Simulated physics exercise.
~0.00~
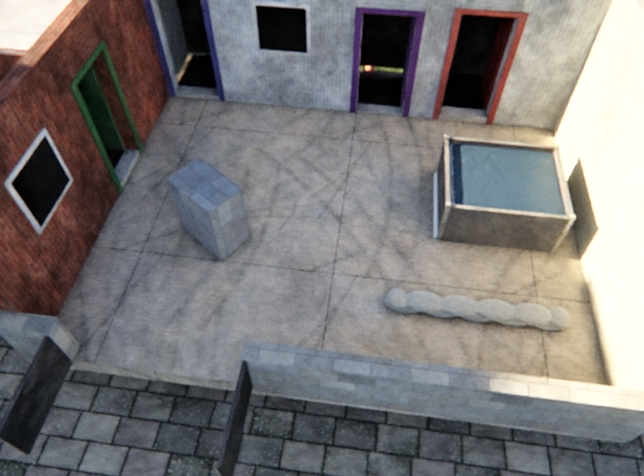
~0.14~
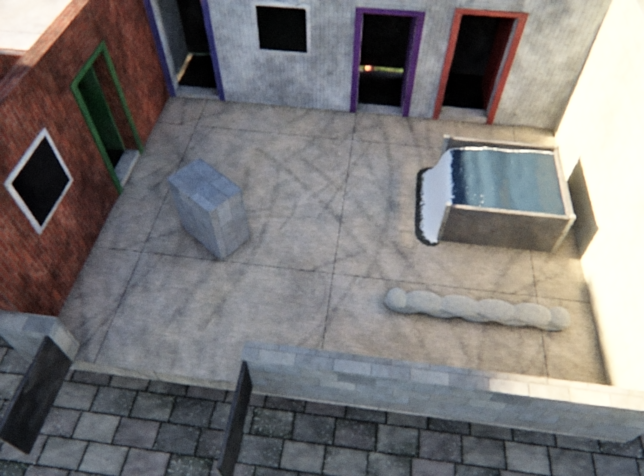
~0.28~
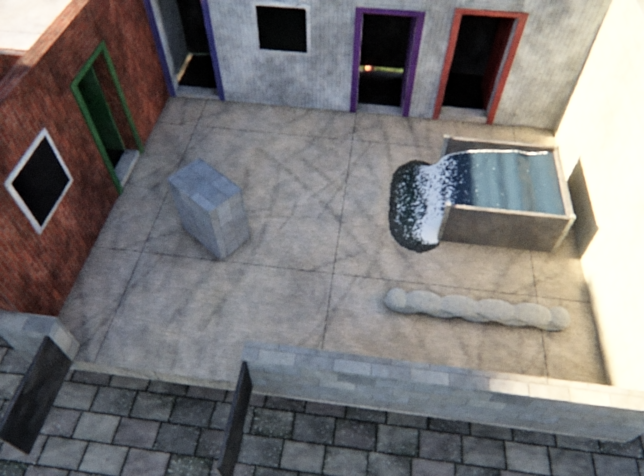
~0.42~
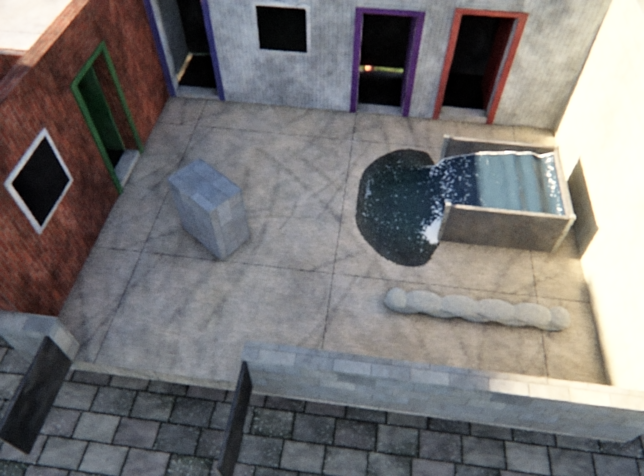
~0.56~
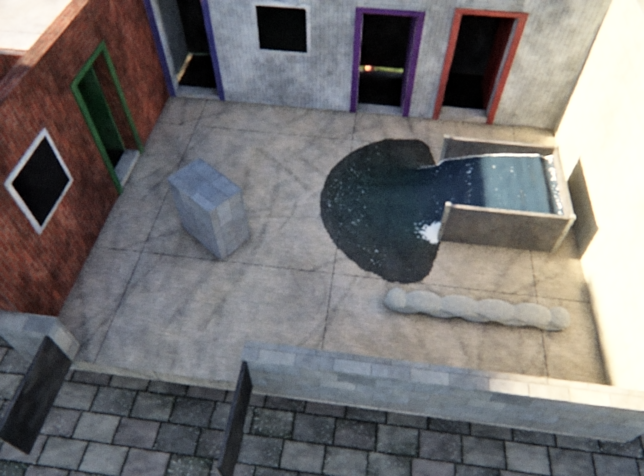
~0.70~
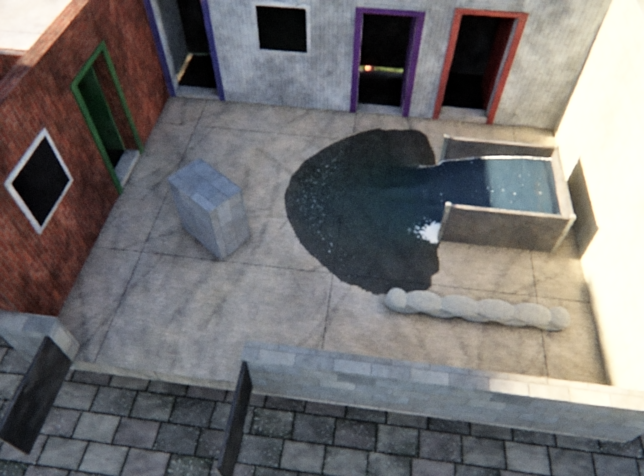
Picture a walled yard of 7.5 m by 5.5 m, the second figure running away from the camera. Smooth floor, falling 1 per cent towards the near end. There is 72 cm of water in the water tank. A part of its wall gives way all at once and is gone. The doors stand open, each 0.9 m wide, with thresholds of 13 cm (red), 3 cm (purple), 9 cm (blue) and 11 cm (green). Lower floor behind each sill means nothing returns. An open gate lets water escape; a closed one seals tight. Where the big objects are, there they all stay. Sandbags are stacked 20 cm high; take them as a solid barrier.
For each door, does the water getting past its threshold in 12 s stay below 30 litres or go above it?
In the end red door: Not over; purple door: Not over; blue door: Over; green door: Over.
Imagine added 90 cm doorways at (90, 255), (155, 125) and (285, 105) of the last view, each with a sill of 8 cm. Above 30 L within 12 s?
So, in the order given, it's shy of the mark, then beyond the mark, then shy of the mark.
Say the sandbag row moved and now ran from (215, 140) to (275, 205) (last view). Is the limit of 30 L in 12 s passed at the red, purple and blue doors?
So red comes out low enough, purple comes out low enough and blue comes out too high.
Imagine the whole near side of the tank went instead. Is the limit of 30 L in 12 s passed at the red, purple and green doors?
Red: Within the limit; purple: Within the limit; green: Within the limit.
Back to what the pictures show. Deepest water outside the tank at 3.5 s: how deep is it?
Up to near 24 cm.
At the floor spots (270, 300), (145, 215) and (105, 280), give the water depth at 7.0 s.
Roughly 2, 6, 5 cm.
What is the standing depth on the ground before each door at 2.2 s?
In centimetres, the red door has 0, the purple door 4, the blue door 5 and the green door 22.
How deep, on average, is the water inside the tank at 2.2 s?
Some 18 cm on average.
After 1.4 s water covers 40 % of the floor and is deepest (26 cm) near (430, 219); red door not reached, purple door 5 cm at the sill, 0 L in, blue door not reached, green door not reached.
After 2.2 s water covers 60 % of the floor and is deepest (28 cm) near (139, 159); red door not reached, purple door 4 cm at the sill, 5 L in, blue door 5 cm at the sill, 0 L in, green door 22 cm at the sill, 18 L in.
After 3.5 s water covers 65 % of the floor and is deepest (24 cm) near (161, 114); red door not reached, purple door 3 cm at the sill, 9 L in, blue door 18 cm at the sill, 18 L in, green door 16 cm at the sill, 76 L in.
After 7.0 s water covers 65 % of the floor and is deepest (12 cm) near (53, 328); red door not reached, purple door 3 cm at the sill, 10 L in, blue door 5 cm at the sill, 67 L in, green door 6 cm at the sill, 91 L in.
After 12.0 s water covers 80 % of the floor and is deepest (6 cm) near (601, 411); red door 1 cm at the sill, 0 L in, purple door 1 cm at the sill, 11 L in, blue door 1 cm at the sill, 67 L in, green door 3 cm at the sill, 91 L in.
